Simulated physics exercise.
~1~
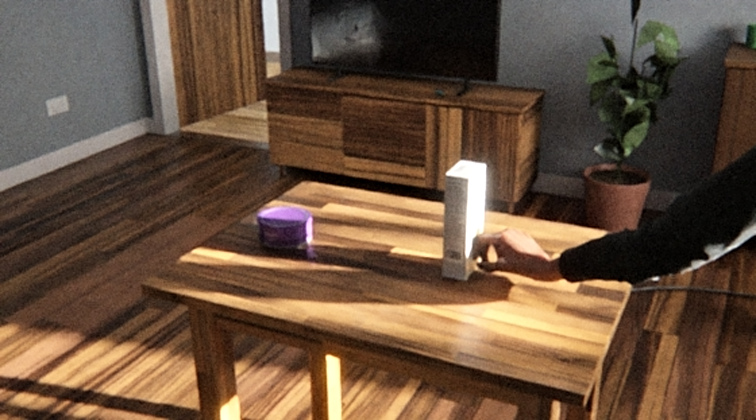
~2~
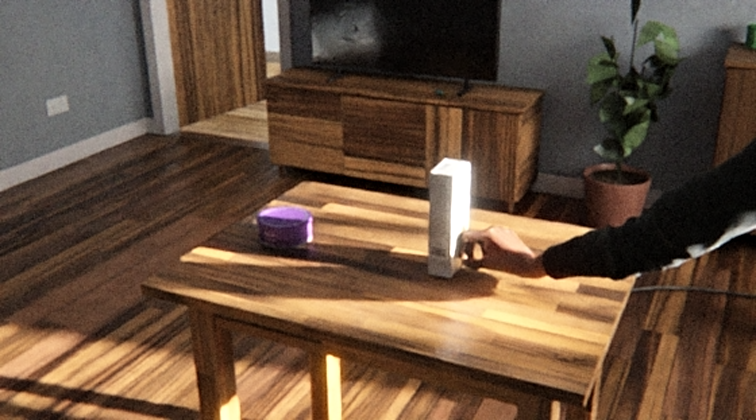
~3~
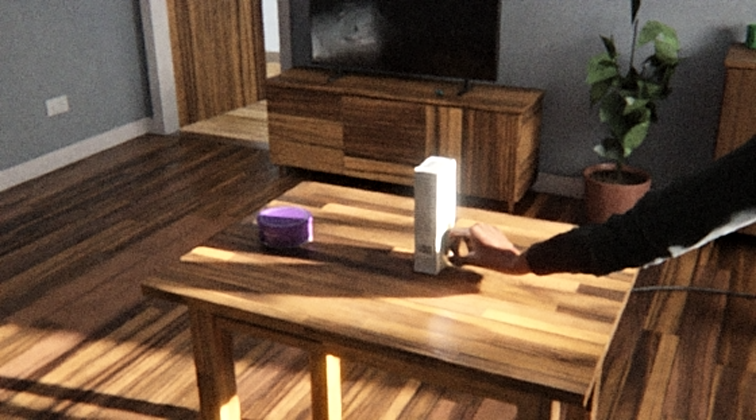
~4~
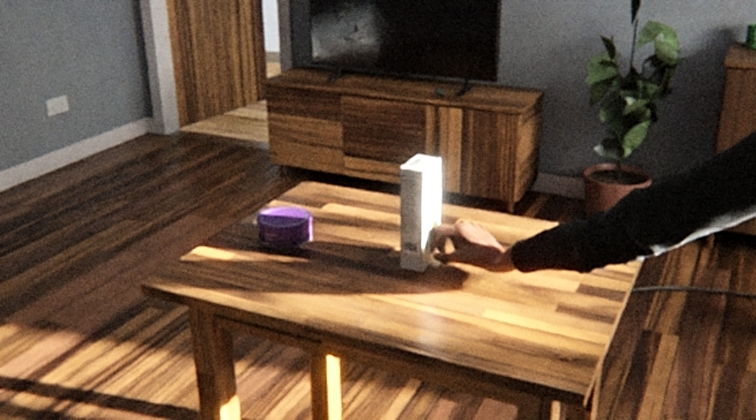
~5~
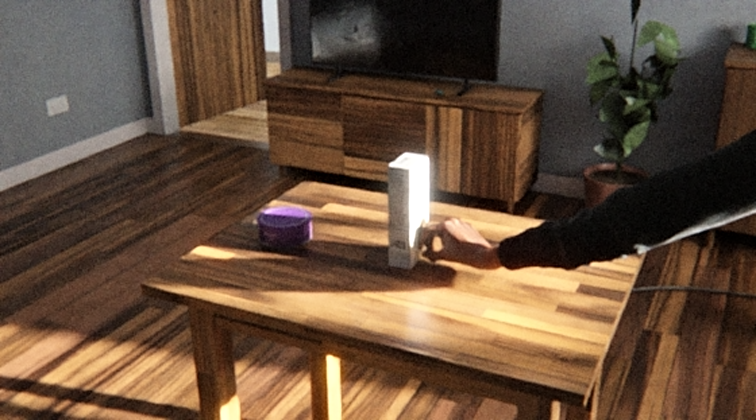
On a wooden table, a hand pushes an upright white carton left toward a purple tub.
